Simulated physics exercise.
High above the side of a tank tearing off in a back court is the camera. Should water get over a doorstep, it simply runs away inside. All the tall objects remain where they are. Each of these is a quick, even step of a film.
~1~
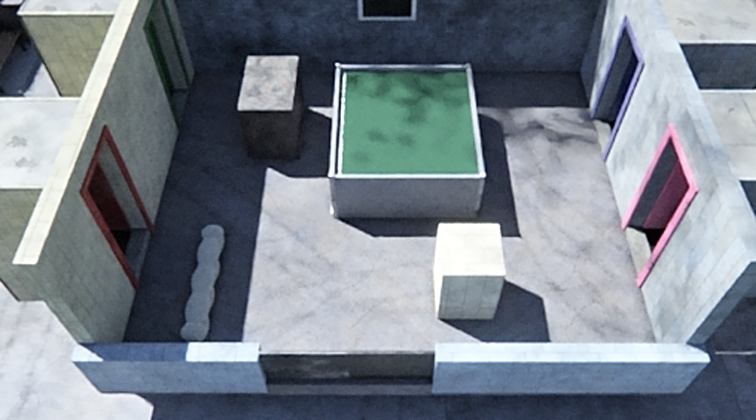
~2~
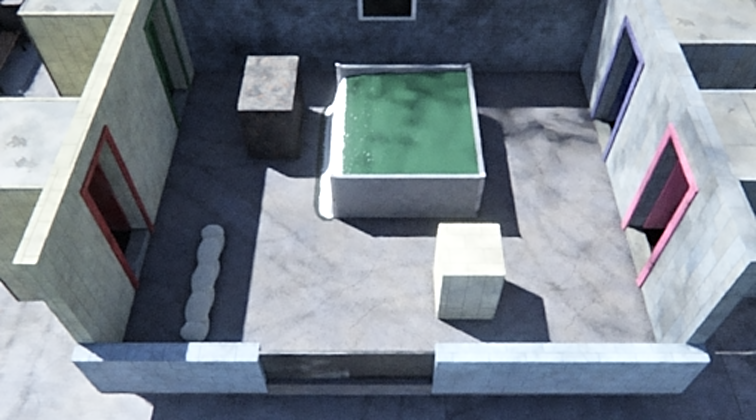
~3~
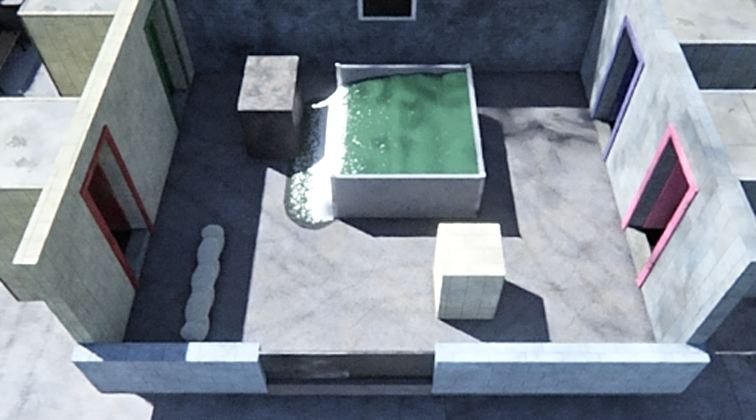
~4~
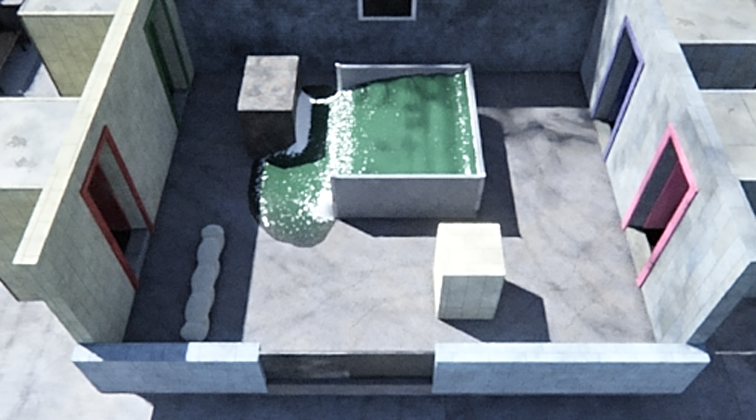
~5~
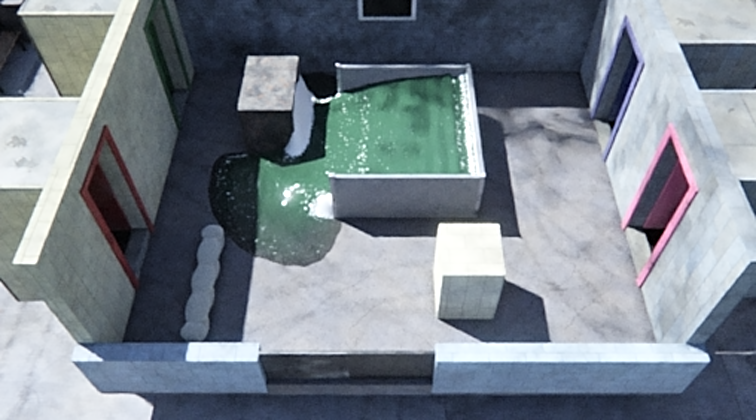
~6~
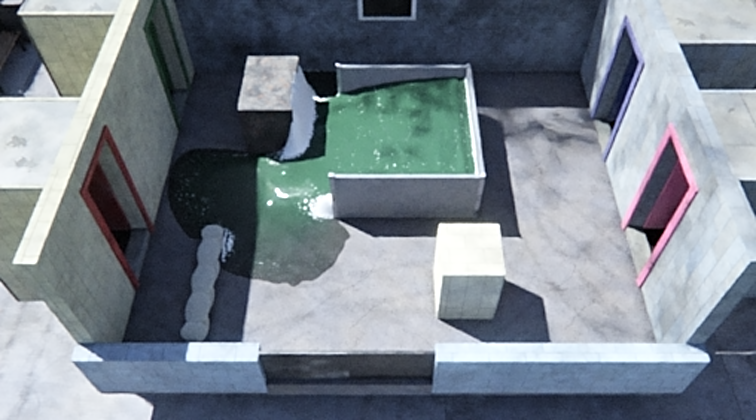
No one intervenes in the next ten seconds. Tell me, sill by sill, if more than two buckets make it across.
Pink door: No, two or fewer; green door: Yes, more than two; blue door: Yes, more than two; red door: Yes, more than two.
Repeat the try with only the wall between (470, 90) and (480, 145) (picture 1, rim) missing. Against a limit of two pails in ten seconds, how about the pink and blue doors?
Put simply, the pink door overflows; the blue door overflows.
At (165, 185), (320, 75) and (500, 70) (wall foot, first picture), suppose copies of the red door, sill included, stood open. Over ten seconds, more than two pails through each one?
Same order as asked - exceeds the limit, exceeds the limit and stays within the limit.
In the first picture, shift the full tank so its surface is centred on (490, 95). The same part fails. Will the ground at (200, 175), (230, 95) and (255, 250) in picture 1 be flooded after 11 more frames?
In the order asked: Reached by the flood, reached by the flood, reached by the flood.
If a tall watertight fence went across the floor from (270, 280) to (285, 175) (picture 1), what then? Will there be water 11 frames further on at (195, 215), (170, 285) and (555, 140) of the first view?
Results in sequence: Swamped / swamped / bone-dry.
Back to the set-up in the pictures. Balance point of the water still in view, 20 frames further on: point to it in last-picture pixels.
I'd mark it close to (302, 186).
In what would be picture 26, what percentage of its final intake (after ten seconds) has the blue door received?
About 5 per cent.
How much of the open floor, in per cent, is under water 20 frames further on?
It comes out near 70 percent.
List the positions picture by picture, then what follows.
The first frame shows still water in the open tank at (405, 121).
In the second frame, water pours out at (339, 144) and has run to a hidden place.
In the third frame, water pours out at (339, 147) and has run to (318, 101).
In the fourth frame, water pours out at (339, 149) and has run to (306, 90).
In the fifth frame, water pours out at (339, 149) and has run to a hidden place.
In the sixth frame, water pours out at (340, 150) and has run to a hidden place.
A moment on, water covers 30 % of the floor; the pink door not reached, the green door wet at the sill, nothing in, the blue door not reached, the red door under two buckets in.
Next, water covers 50 % of the floor; the pink door not reached, the green door under two buckets in, the blue door not reached, the red door over two buckets in.
Then, water covers 70 % of the floor; the pink door not reached, the green door far over two buckets in, the blue door under two buckets in, the red door far over two buckets in.
Later, water covers 90 % of the floor; the pink door wet at the sill, nothing in, the green door far over two buckets in, the blue door under two buckets in, the red door far over two buckets in.
In the end, water covers 95 % of the floor; the pink door wet at the sill, nothing in, the green door far over two buckets in, the blue door over two buckets in, the red door far over two buckets in.
